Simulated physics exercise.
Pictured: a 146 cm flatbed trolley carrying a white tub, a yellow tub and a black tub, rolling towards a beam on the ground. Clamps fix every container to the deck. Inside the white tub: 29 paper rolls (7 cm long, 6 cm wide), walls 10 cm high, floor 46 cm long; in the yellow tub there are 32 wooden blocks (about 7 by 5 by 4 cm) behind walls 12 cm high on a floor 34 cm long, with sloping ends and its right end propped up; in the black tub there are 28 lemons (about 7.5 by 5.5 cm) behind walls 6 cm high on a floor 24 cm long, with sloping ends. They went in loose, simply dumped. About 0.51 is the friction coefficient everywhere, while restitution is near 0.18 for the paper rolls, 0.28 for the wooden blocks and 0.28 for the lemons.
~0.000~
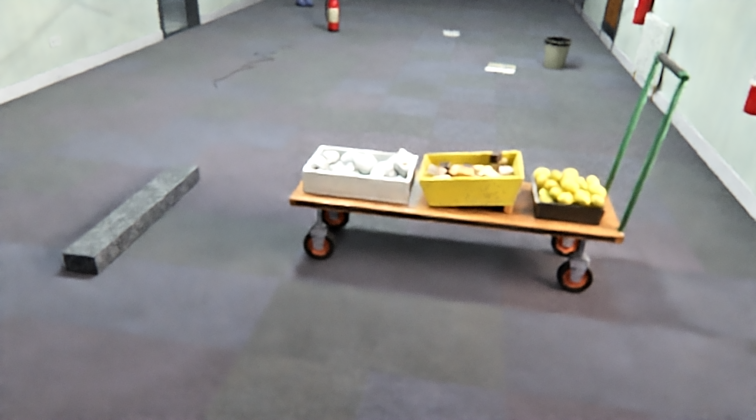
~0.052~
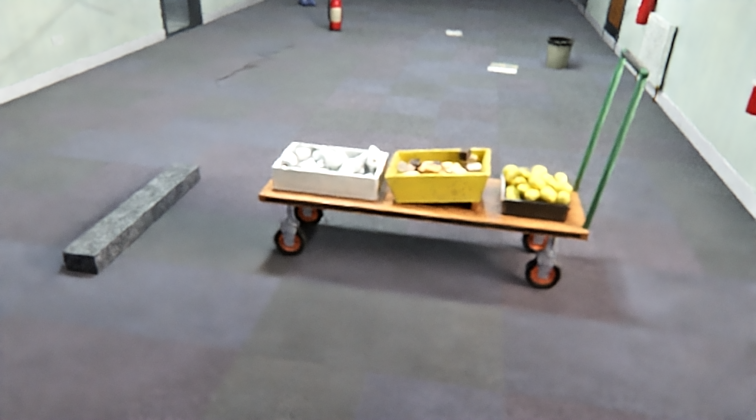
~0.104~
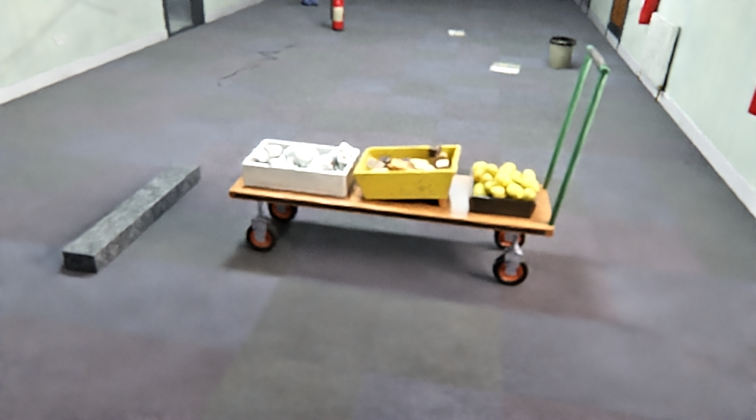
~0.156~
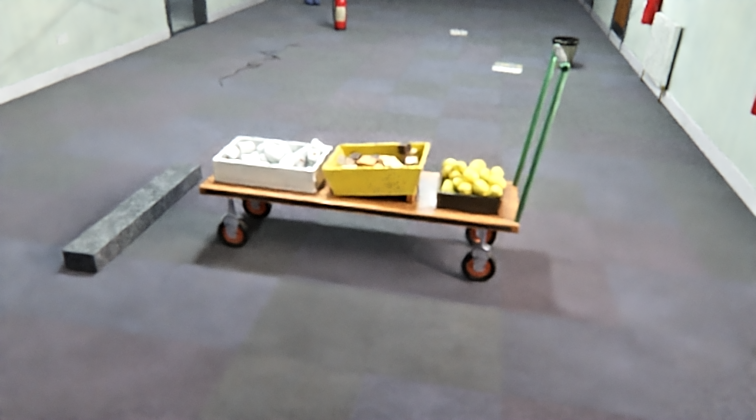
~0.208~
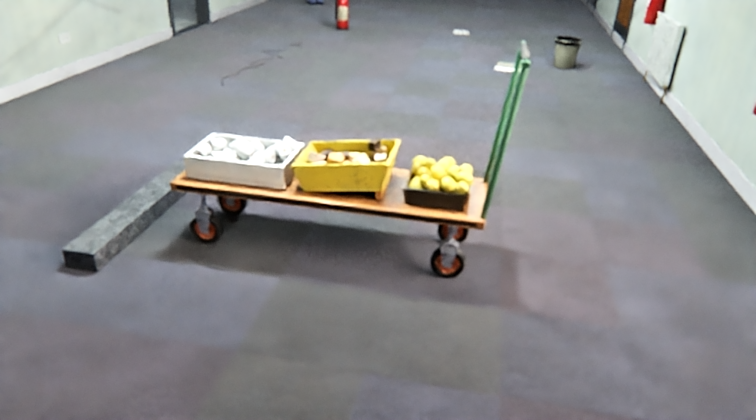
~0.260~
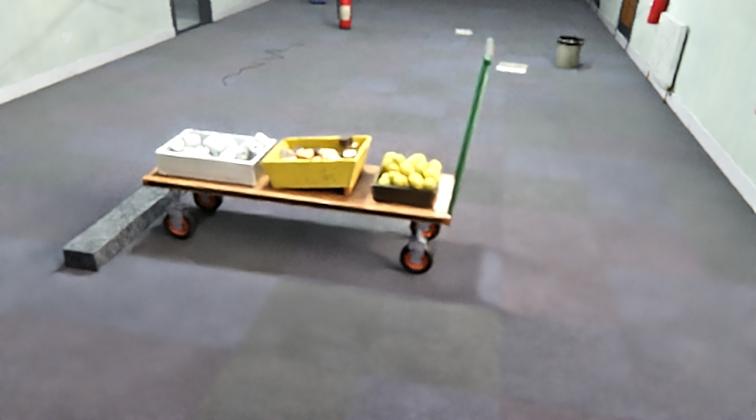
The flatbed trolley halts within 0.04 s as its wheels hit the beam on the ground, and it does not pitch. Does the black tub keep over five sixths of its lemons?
My guess is the spilled share will top a sixth.
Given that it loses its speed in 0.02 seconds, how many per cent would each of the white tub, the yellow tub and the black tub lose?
That way you'd get white tub at 10, yellow tub at 20, and black tub at 50 percent.
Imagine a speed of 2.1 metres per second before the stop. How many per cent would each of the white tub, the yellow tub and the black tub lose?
White tub 0 %, yellow tub 10 %, black tub 40 %.
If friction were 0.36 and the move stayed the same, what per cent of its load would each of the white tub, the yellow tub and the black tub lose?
You'd see white tub shed 10 percent, yellow tub shed 20 percent, and black tub shed 40 percent.
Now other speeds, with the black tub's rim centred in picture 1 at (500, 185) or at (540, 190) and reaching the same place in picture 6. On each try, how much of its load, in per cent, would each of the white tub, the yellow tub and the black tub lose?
Per cent lost, first try then second - white tub: 0, 10; yellow tub: 0, 20; black tub: 30, 40.
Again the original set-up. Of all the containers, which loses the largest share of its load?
That would be the black tub.
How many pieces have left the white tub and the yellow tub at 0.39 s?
Estimate at that time - white tub 0, yellow tub 0, give or take.
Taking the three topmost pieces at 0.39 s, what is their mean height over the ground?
About 56 cm.
After 0.29 s, contact.
After 0.39 s, 0 of 29 out of the white tub, 0 of 32 out of the yellow tub and 7 of 28 out of the black tub.
After 0.51 s, 1 of 29 out of the white tub, 3 of 32 out of the yellow tub and 10 of 28 out of the black tub.
After 0.74 s, 1 of 29 out of the white tub, 4 of 32 out of the yellow tub and 12 of 28 out of the black tub.
When it is over (at 1.24 s), 1 of 29 out of the white tub, 5 of 32 out of the yellow tub and 12 of 28 out of the black tub. Asked share, 12 of 28, 43 per cent.
